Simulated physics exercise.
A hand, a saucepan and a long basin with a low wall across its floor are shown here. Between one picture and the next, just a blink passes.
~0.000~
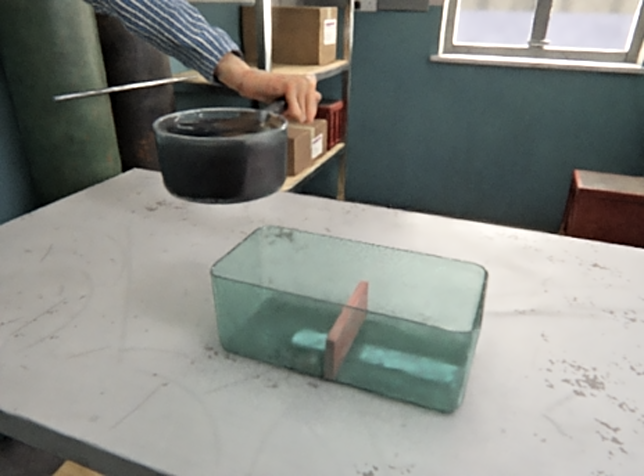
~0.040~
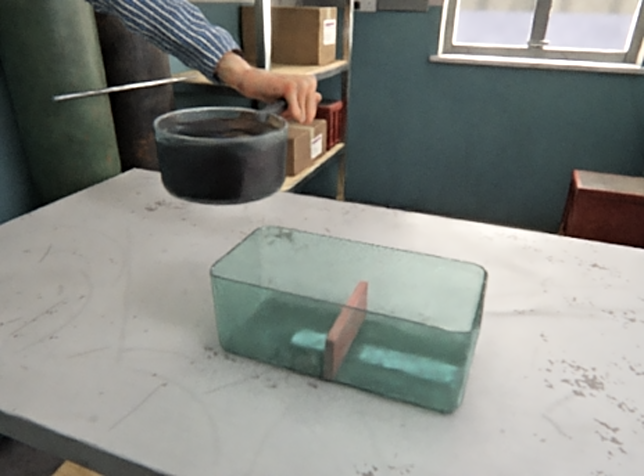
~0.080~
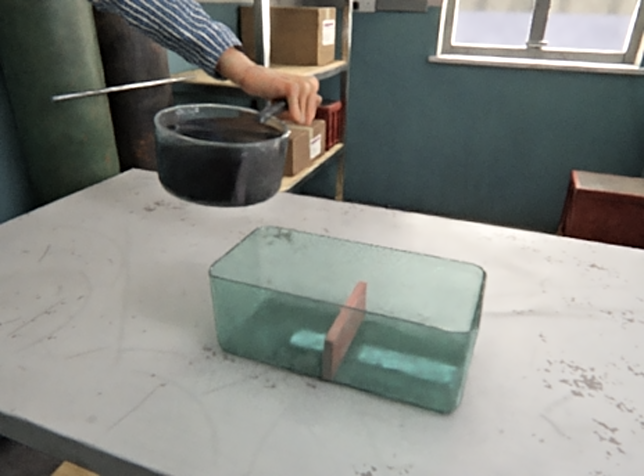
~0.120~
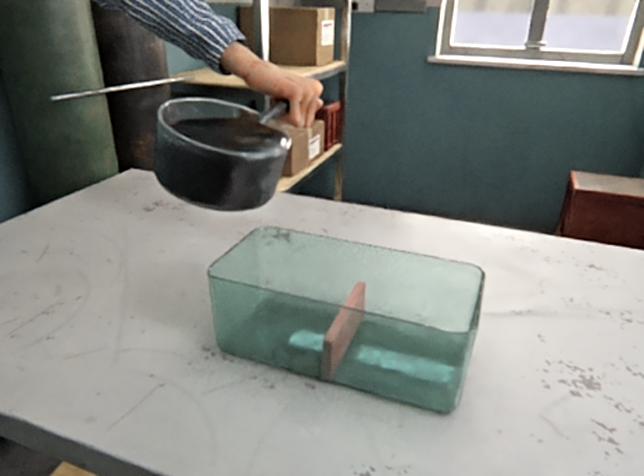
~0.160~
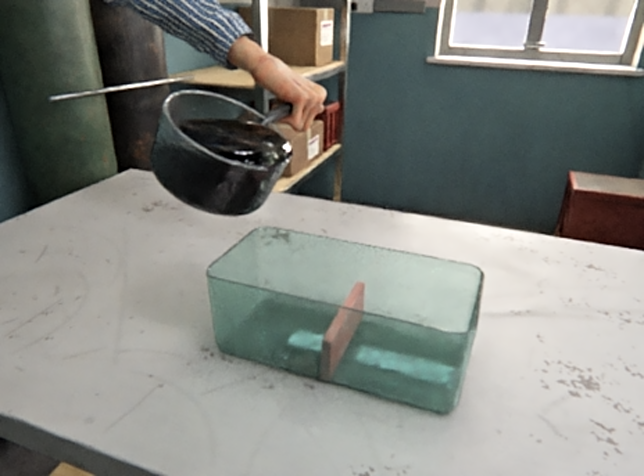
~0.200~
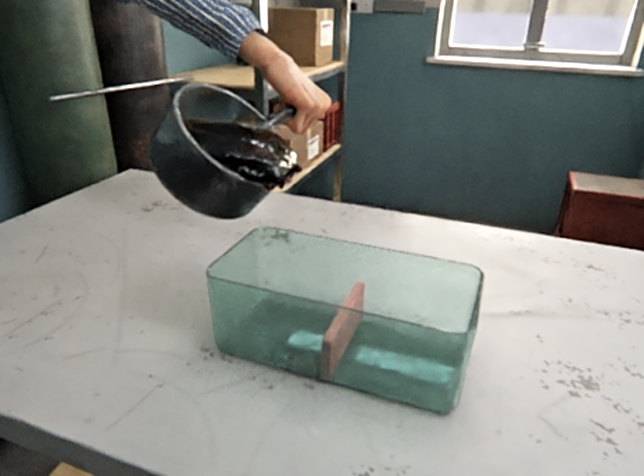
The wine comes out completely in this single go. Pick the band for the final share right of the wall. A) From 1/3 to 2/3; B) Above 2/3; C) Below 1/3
The answer is C.
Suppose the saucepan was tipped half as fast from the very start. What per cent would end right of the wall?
Close to 10 out of every hundred.
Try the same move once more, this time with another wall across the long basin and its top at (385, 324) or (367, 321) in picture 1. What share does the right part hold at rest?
Try one about 20 %, try two about 25 %.
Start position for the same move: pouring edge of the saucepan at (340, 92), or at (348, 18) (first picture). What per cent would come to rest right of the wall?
It comes out at around 55 percent and then around 60 percent.
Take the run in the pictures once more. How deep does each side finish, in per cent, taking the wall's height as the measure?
Once it is still, the left part shows 60 per cent and the right part 10.
A moment on, the saucepan is tipped right over and 12 per cent is still to pour, 57 is left of the wall and 0 right of it.
Next, the saucepan is tipped right over and 1 per cent is still to pour, 73 is left of the wall and 1 right of it.
Then the saucepan is tipped right over and 0 per cent is still to pour, 74 is left of the wall and 14 right of it.
Later the saucepan is tipped right over and 0 per cent is still to pour, 74 is left of the wall and 14 right of it.
At rest 72 per cent lies left of the wall, 17 right of it and 12 outside.
